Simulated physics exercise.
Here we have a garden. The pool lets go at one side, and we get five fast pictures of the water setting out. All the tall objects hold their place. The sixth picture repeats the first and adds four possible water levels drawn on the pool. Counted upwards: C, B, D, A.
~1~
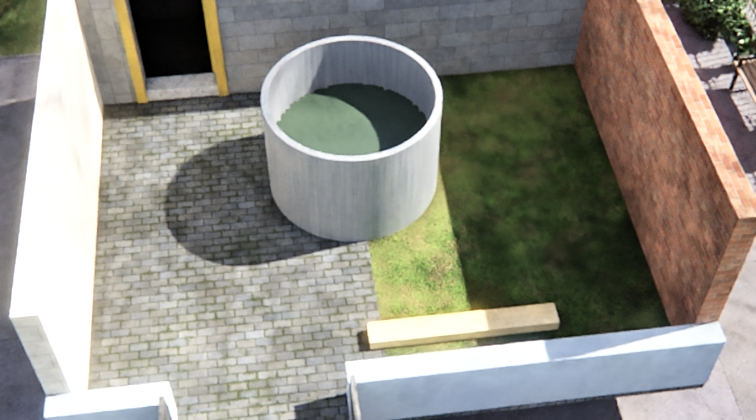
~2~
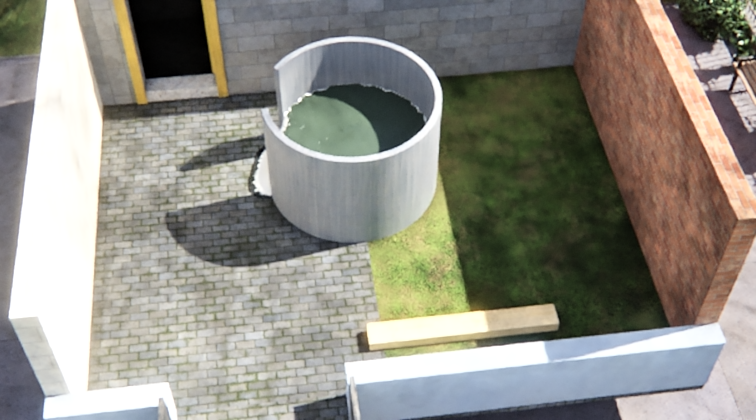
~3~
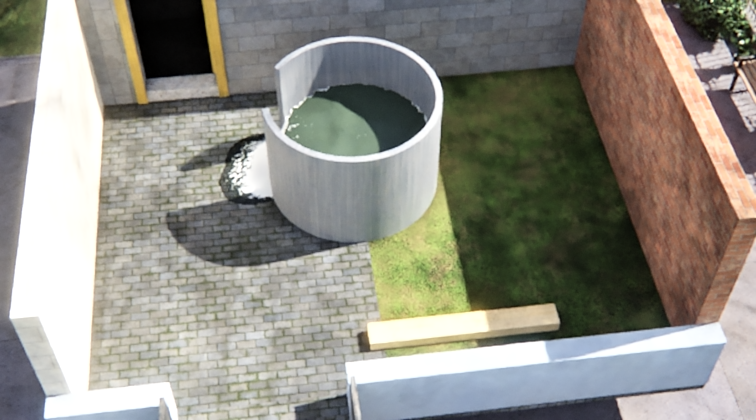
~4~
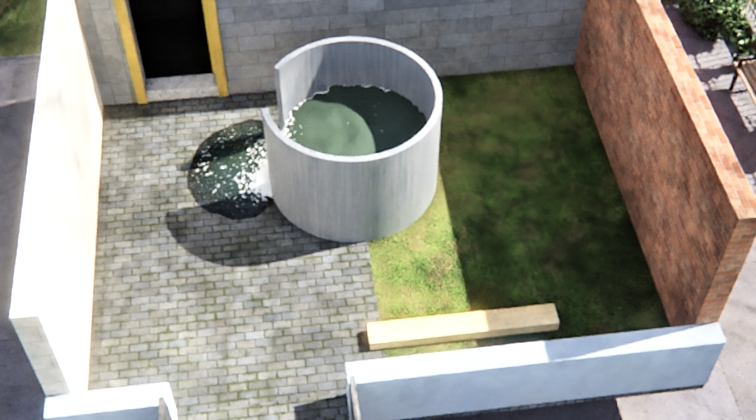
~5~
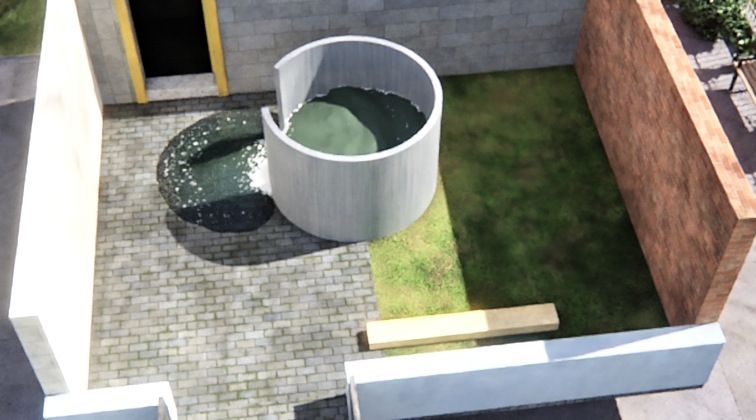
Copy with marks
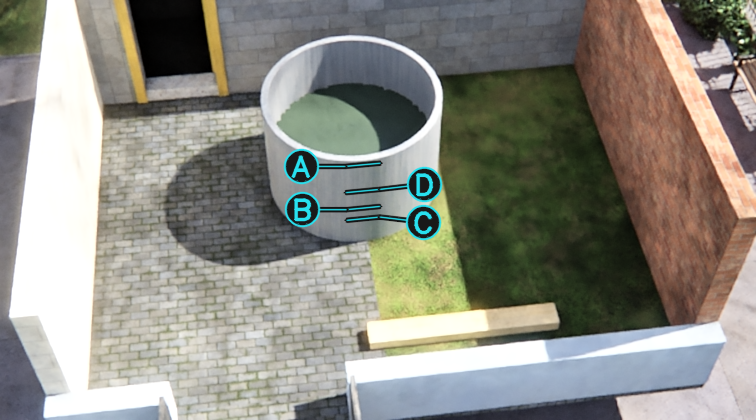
A round gray tank of dark green water opened on its left side in a walled garden, and foamy water poured through the gap, spreading in a widening dark pool across the paving stones.
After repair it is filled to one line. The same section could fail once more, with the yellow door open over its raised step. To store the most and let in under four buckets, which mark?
Choose B.
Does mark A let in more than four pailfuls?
Yes, that goes wrong.
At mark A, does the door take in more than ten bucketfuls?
Yes.
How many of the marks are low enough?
Two of the four.
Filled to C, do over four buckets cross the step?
No, that is safe.
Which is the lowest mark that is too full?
That is mark D.
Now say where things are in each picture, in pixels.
The first picture shows water in the pool at rest, its middle at (353, 138); foot of the yellow doorway at (184, 98); open gate at (257, 369).
In the second picture, 1 % of the ground under water, visible out to (264, 192).
In the third picture, 2 % of the ground under water, visible out to (234, 195).
In the fourth picture, 5 % of the ground under water, visible out to (197, 187).
In the fifth picture, 9 % of the ground under water, visible out to (166, 156).
In cyan, A at (362, 164); B at (363, 208); C at (363, 218); D at (363, 191); from the bottom up C, B, D, A.
With A, dozens of bucketfuls pour in.
With B, a splash gets over, under a bucket.
With C, nothing gets over.
With D, about 9 bucketfuls get in.
